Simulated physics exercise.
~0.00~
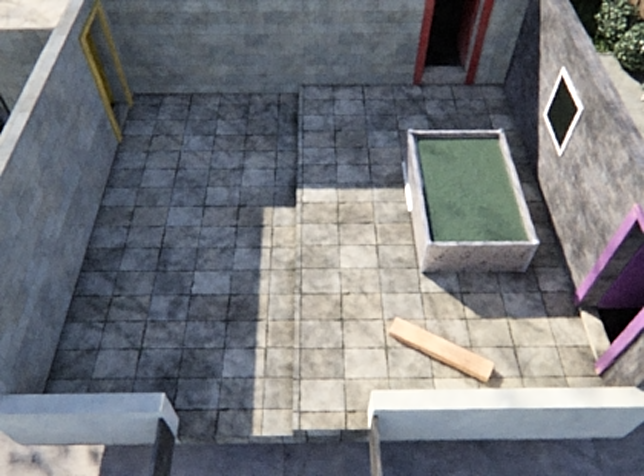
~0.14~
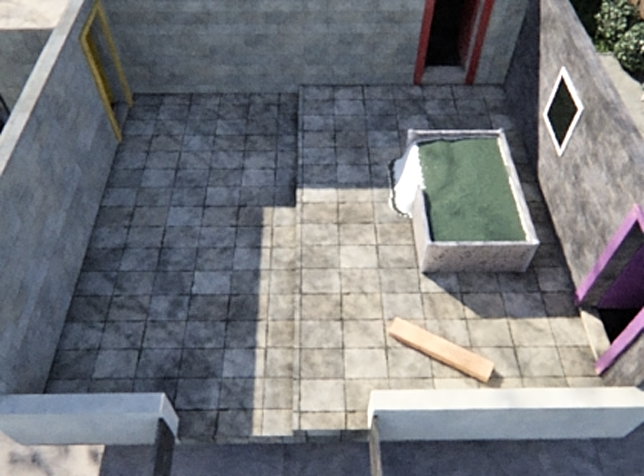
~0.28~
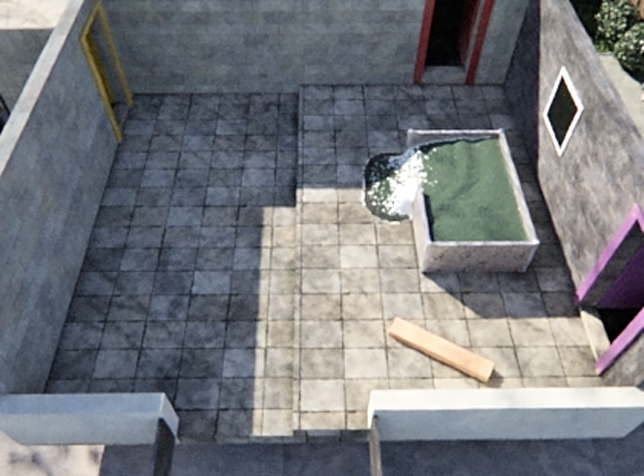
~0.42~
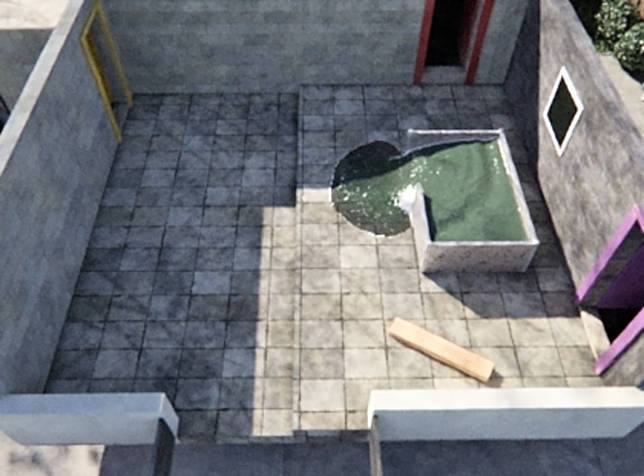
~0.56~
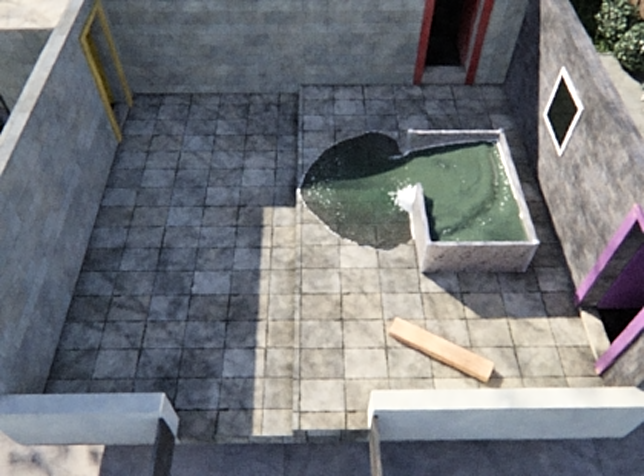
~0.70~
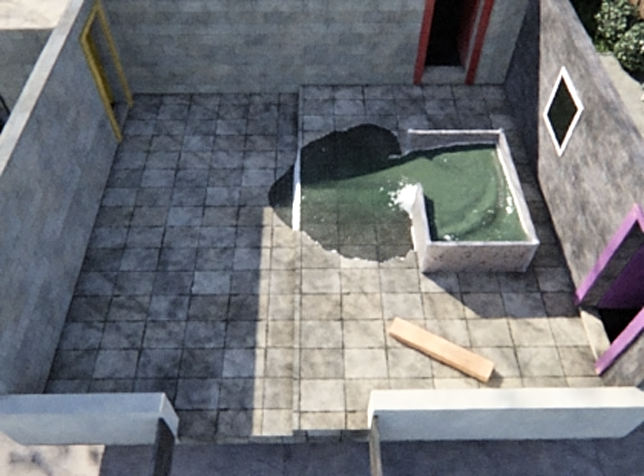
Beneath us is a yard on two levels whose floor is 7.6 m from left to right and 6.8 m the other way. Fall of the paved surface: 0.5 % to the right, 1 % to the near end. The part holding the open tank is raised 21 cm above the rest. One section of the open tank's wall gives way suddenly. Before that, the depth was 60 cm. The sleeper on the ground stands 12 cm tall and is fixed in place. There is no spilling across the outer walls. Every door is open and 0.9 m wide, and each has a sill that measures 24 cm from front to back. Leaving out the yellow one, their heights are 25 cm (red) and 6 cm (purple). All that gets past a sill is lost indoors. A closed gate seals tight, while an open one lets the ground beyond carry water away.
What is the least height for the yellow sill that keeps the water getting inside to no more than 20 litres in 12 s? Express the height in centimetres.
12 cm.
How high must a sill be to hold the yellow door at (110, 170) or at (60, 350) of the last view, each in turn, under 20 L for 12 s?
Around 11.0 and 7.0 cm respectively.
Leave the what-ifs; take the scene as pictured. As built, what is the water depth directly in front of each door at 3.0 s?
In cm - red: 0, yellow: 16, purple: 0.
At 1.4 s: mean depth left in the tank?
On average, around 40 cm.
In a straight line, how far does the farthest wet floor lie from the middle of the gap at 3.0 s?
Around 6.2 m from the gap.
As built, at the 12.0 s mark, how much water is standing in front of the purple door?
0.0 cm.
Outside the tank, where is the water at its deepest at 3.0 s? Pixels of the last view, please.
(133, 97).
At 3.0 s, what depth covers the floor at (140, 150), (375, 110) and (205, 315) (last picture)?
Approx. 6 / 1 / 2 cm.
After 1.4 s water covers 25 % of the floor, deepest (31 cm) near (401, 178); it has not reached the yellow door.
After 3.0 s water covers 50 % of the floor, deepest (30 cm) near (133, 97); 16 cm at the yellow door, 0 litres in over its 14 cm sill.
After 12.0 s water covers 55 % of the floor, deepest (10 cm) near (132, 418); 4 cm at the yellow door, 11 litres in over its 14 cm sill.
At the yellow door as built, the water arrived by 2.4 s and peaked near 18 cm at 3.6 s.
Run again over the same 12 s with other heights there, 39 litres in over 10 cm, 6 litres over 15.5 cm. The limit of 20 litres is kept from about 12 cm up.
